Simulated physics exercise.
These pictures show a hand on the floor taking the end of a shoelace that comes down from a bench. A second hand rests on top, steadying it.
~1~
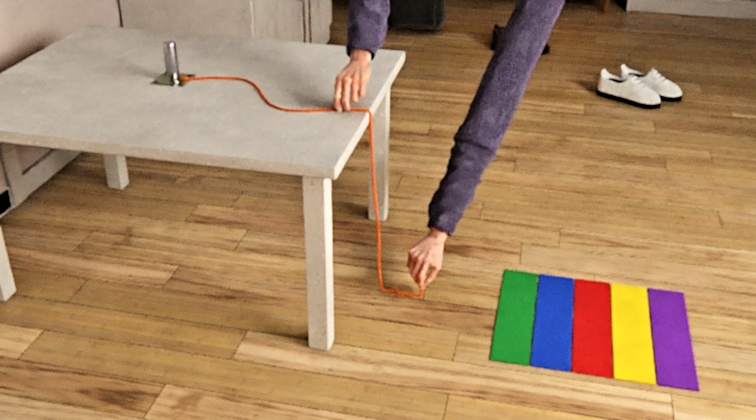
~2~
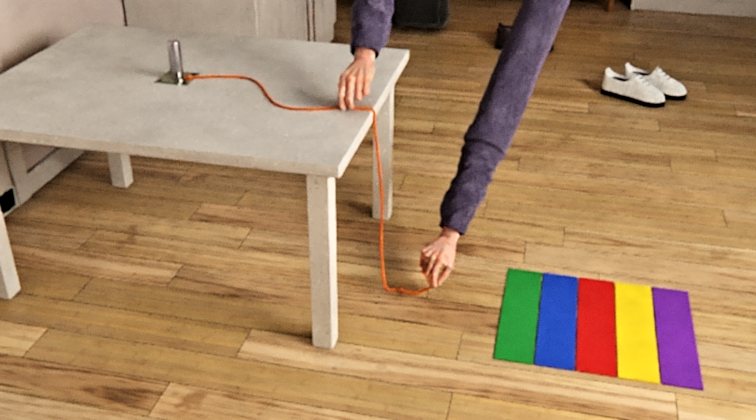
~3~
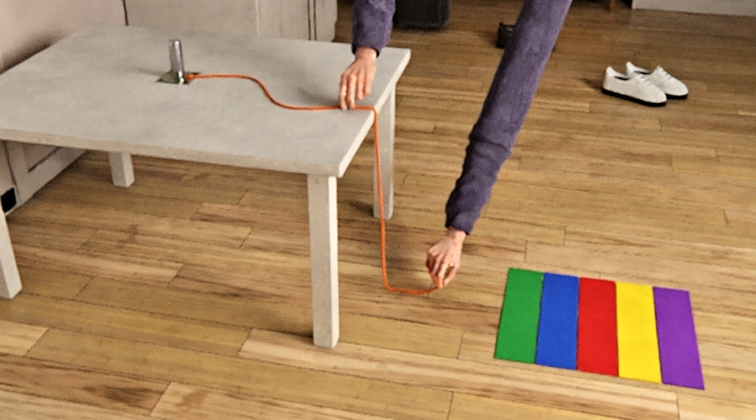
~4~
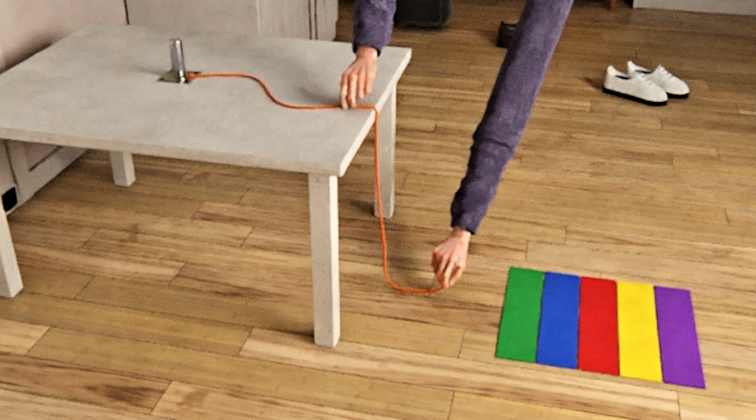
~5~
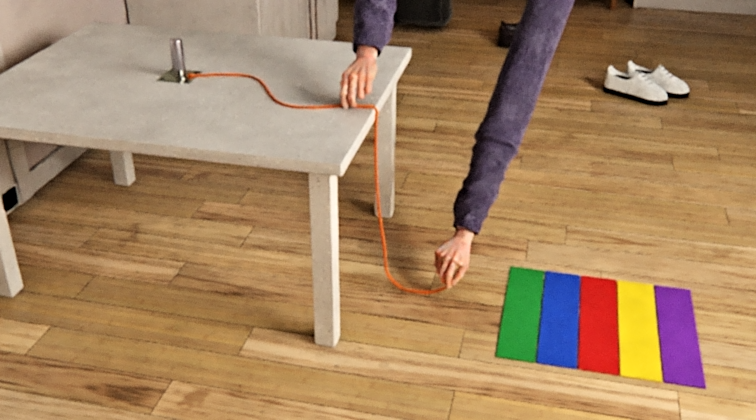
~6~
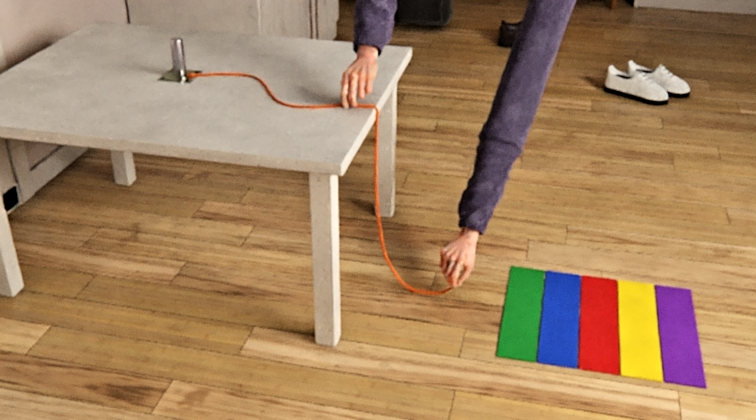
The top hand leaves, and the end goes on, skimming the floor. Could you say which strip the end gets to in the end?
It gets to the red strip.
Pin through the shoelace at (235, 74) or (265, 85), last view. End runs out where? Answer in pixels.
Respectively, (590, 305) and (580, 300).
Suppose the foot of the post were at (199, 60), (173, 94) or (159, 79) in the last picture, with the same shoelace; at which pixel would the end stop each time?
Try 1 about (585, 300), try 2 about (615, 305), try 3 about (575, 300).
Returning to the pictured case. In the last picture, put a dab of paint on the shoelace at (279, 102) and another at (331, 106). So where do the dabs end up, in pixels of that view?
Roughly at (315, 96), and the other roughly at (367, 105).
Soon after, end near (525, 294); over green.
After that, end near (571, 300); over blue.
At the stop, end near (599, 304); over red. The end stops over the red strip.
